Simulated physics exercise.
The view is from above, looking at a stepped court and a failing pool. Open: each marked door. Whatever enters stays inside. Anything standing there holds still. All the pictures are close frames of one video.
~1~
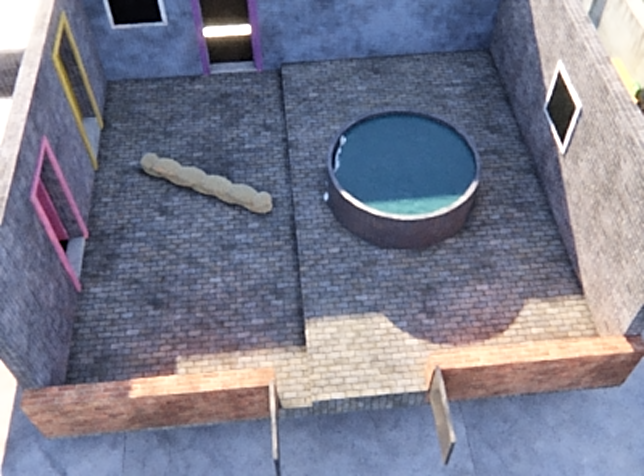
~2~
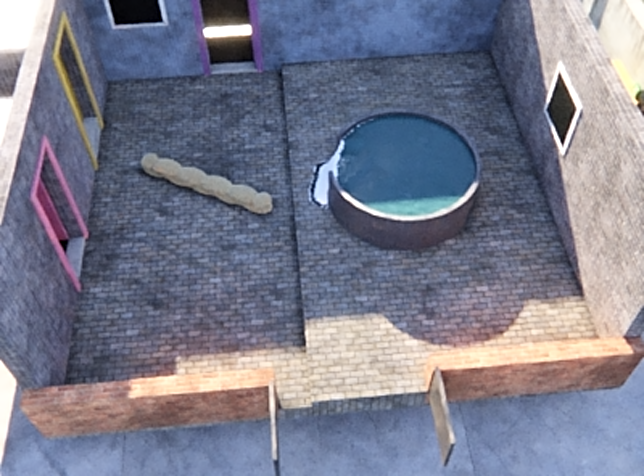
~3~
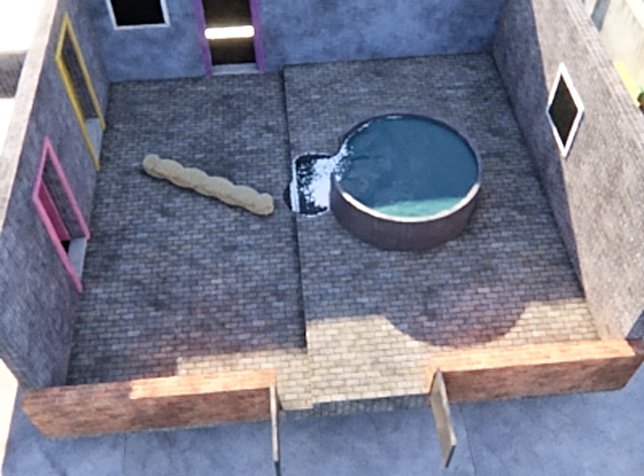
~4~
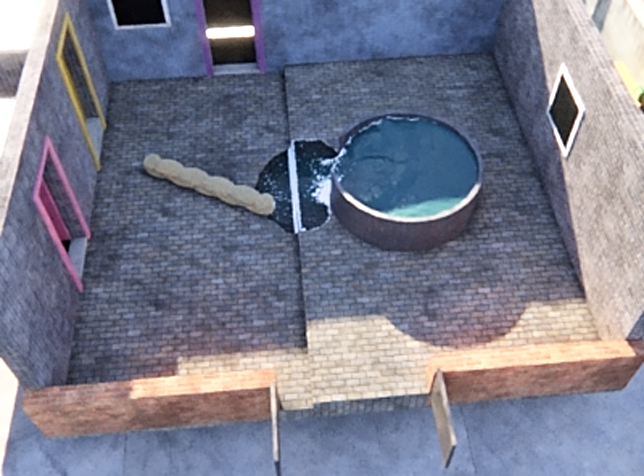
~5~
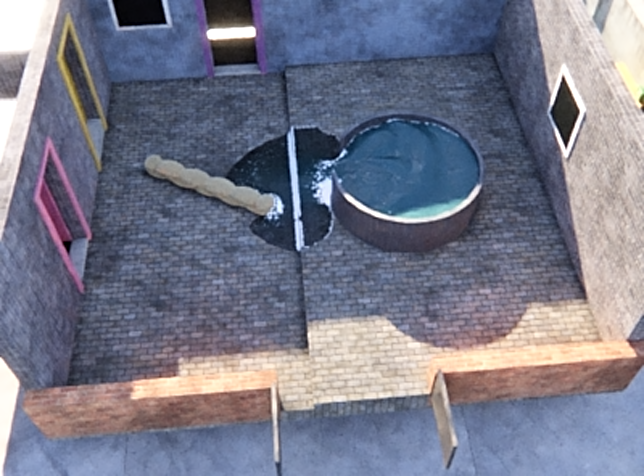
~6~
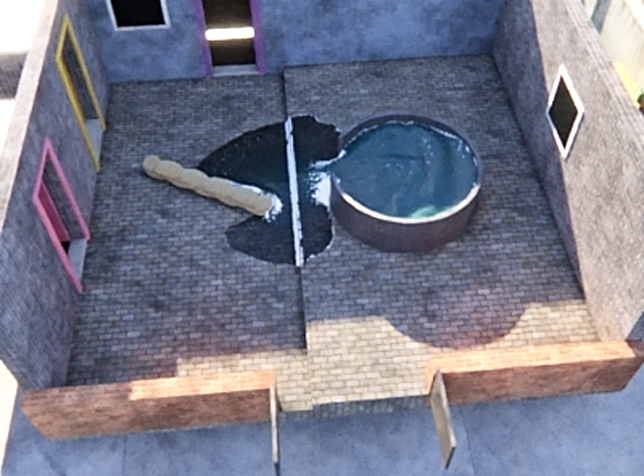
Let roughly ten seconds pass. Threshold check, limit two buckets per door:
Pink door: Does not overshoot. Purple door: Overshoots. Yellow door: Does not overshoot.
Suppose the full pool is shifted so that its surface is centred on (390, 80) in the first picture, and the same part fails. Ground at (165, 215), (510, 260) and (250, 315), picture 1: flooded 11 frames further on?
Going through the three places: Out of reach, out of reach, out of reach.
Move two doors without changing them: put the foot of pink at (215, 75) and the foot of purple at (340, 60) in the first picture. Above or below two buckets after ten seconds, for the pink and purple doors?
My reading: The pink one is over, the purple one lets less in.
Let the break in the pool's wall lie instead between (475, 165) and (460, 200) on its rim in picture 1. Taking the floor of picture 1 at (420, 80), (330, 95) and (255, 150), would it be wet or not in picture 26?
In that order: Awash, no water, clear.
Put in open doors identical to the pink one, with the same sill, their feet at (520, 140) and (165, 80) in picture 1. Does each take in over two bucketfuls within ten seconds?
Well, the first one doesn't reach it and the other one overshoots.
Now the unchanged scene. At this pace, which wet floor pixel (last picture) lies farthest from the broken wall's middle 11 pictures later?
About (110, 87).
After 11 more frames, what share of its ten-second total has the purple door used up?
Some 0 per cent.
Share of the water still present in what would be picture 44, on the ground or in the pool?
Around 98 parts in a hundred.
A moment on, water covers 20 % of the floor; the pink door not reached, the purple door not reached, the yellow door wet at the sill, nothing in.
Next, water covers 35 % of the floor; the pink door not reached, the purple door wet at the sill, nothing in, the yellow door wet at the sill, nothing in.
Then, water covers 40 % of the floor; the pink door wet at the sill, nothing in, the purple door under two buckets in, the yellow door wet at the sill, nothing in.
Later, water covers 50 % of the floor; the pink door wet at the sill, nothing in, the purple door over two buckets in, the yellow door wet at the sill, nothing in.
In the end, water covers 50 % of the floor; the pink door wet at the sill, nothing in, the purple door far over two buckets in, the yellow door wet at the sill, nothing in.
